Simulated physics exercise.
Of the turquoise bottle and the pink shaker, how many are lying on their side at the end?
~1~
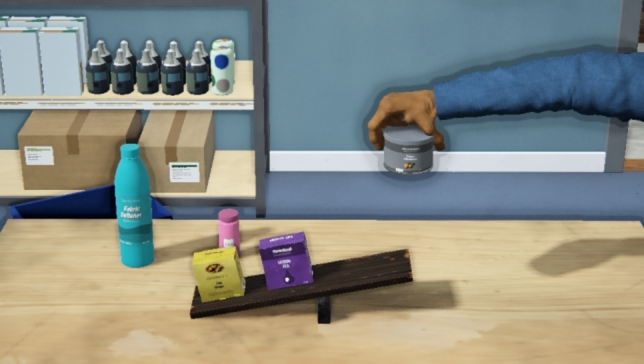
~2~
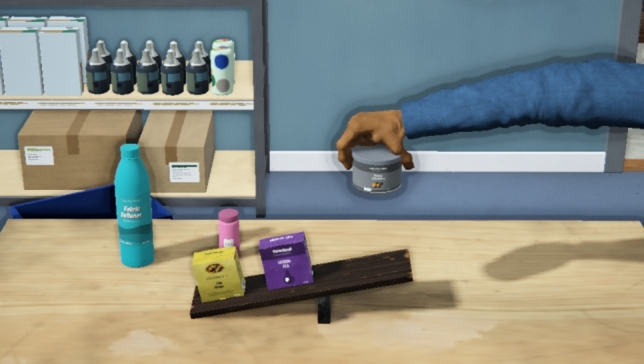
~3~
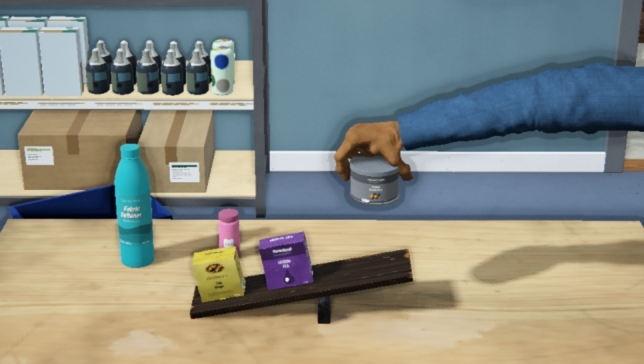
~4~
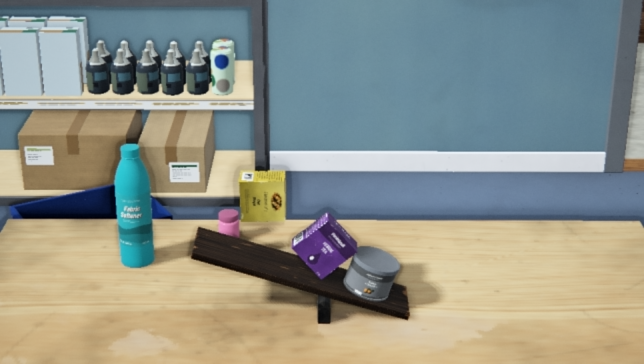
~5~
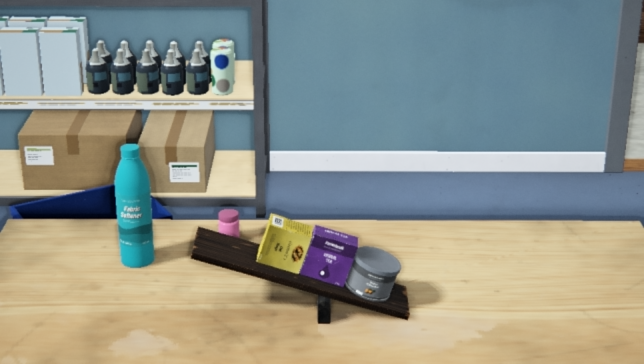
None of them are. The turquoise bottle and the pink shaker both still stand upright.
